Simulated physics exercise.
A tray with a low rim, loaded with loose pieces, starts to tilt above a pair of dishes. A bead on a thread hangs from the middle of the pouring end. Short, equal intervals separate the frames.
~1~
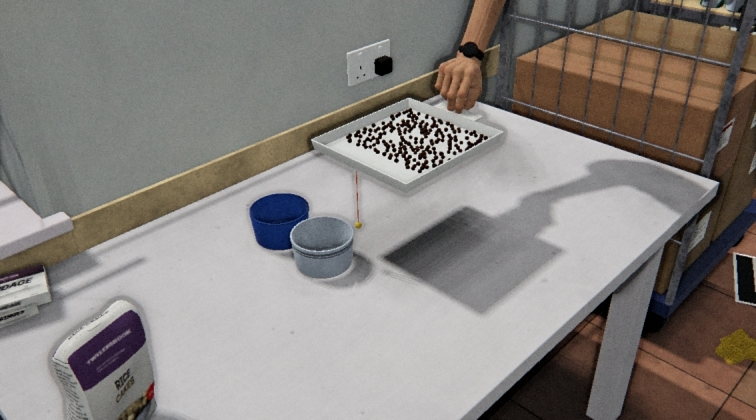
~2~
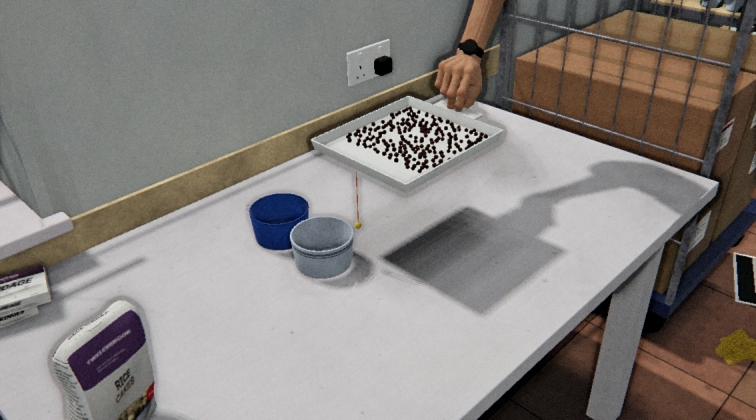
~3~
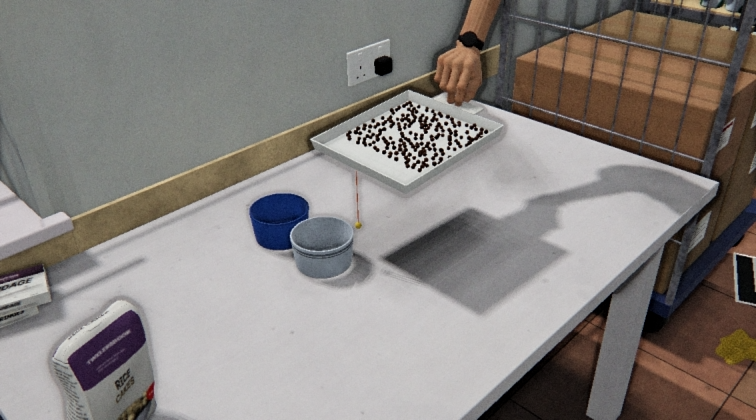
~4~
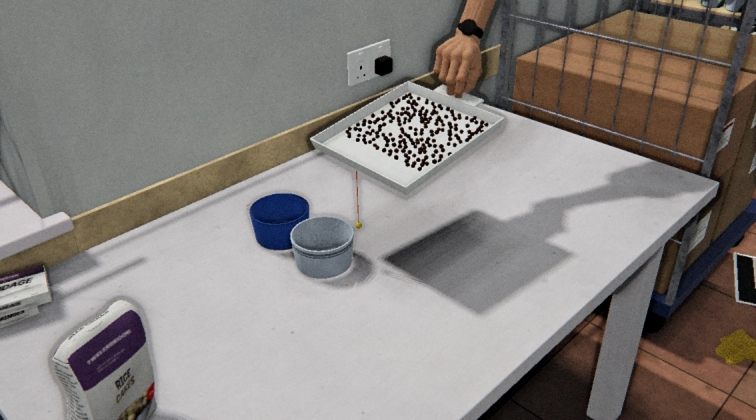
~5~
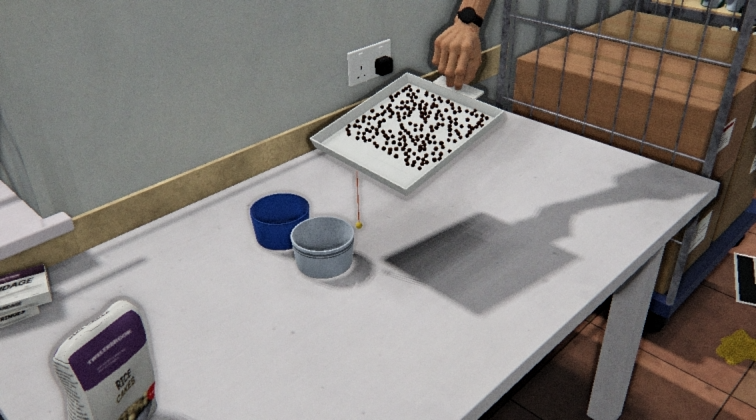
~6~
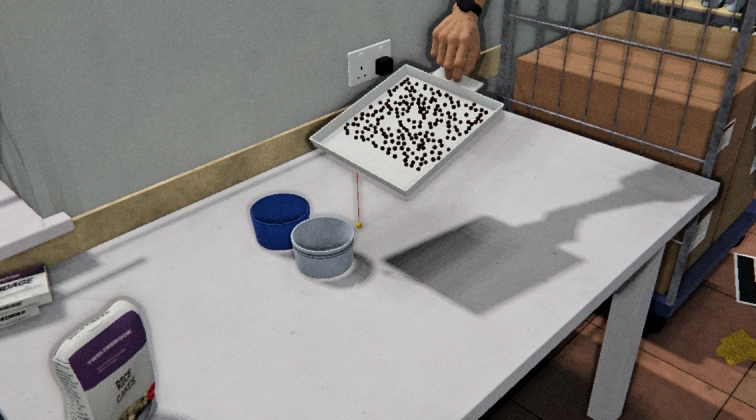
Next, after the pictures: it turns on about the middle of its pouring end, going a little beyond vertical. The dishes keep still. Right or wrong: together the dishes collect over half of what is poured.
Wrong.
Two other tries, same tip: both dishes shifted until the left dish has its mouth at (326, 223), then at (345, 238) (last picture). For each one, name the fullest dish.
Placement one: The right-positioned dish. Placement two: The right-positioned dish.
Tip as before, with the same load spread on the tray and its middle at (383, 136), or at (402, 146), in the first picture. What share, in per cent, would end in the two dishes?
Roughly 20 and 10 percent, in that order.
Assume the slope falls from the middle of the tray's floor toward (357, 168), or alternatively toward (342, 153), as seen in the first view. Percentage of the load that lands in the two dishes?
The first try gives close to 60 per cent, the second close to 30 per cent.
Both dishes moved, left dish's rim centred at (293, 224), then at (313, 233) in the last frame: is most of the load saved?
At place one a lesser share; at place two the greater share.
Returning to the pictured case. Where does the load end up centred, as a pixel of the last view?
About pixel (374, 301).
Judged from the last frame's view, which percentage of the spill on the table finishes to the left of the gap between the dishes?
Roughly 0 %.
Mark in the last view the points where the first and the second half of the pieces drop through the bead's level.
Roughly (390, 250) first, then roughly (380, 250).
Shortly afterwards, tray tipped steeply; the bulk on the tray; a little outside both; a little in the air.
Next, tray tipped past a quarter turn; near a third on the tray; near a third outside both; near a quarter in the air.
Some moments later, tray tipped past a quarter turn; a little in the right dish; all but a few outside both.
In the end, tray tipped past a quarter turn; a little in the right dish; none at all in the left dish; all but a few outside both.
